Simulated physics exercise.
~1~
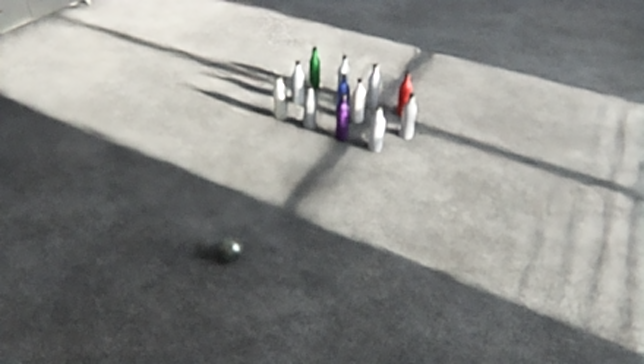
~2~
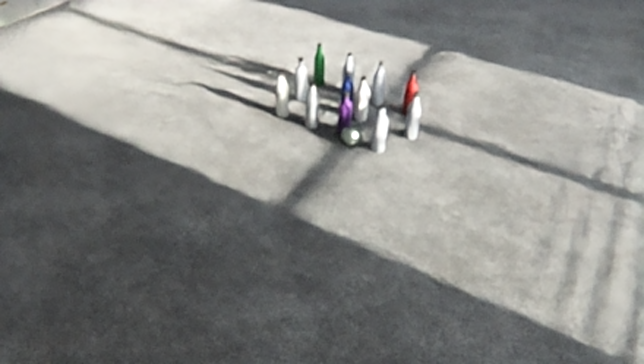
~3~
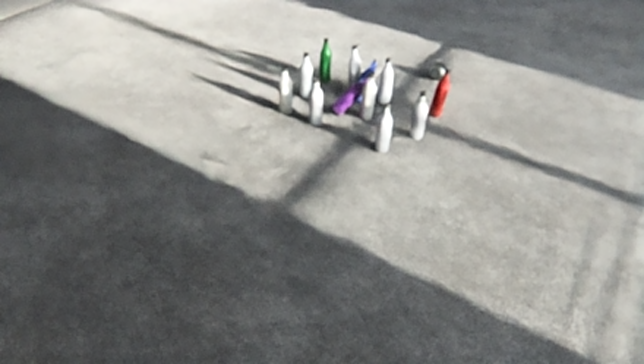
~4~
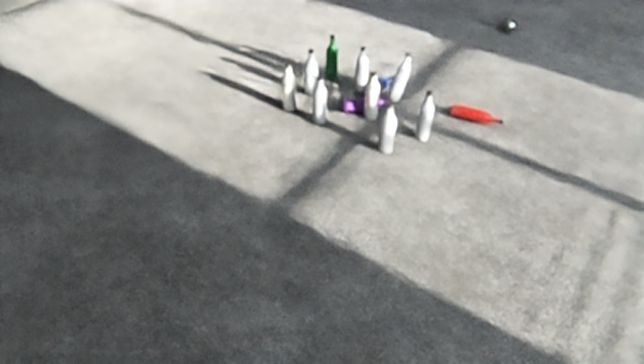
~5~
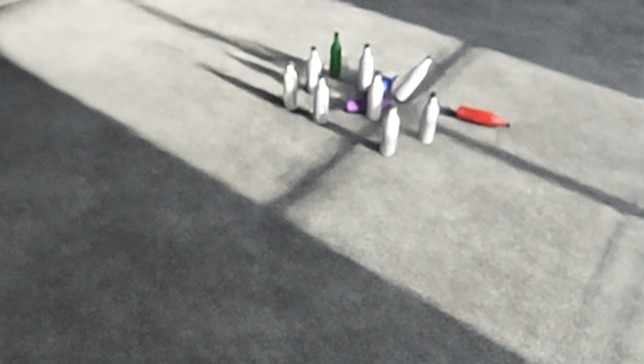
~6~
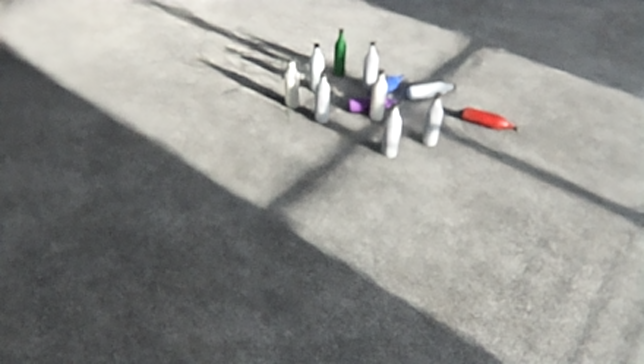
At first, a group of upright bottles, mostly white with one green, one blue, one purple and one red, stands on a pale sunlit strip while a dark, shiny ball rolls towards them from the lower left. The ball reaches the front of the group and knocks the purple bottle, which starts to tip. Passing through, it leaves the purple and blue bottles toppling and emerges beside the red one. The red bottle falls flat to the right as the ball rolls away towards the upper right. A white bottle behind leans further and further, then drops too. Finally, the purple, blue, red and that white bottle lie down, while the green one and the other white ones remain standing.
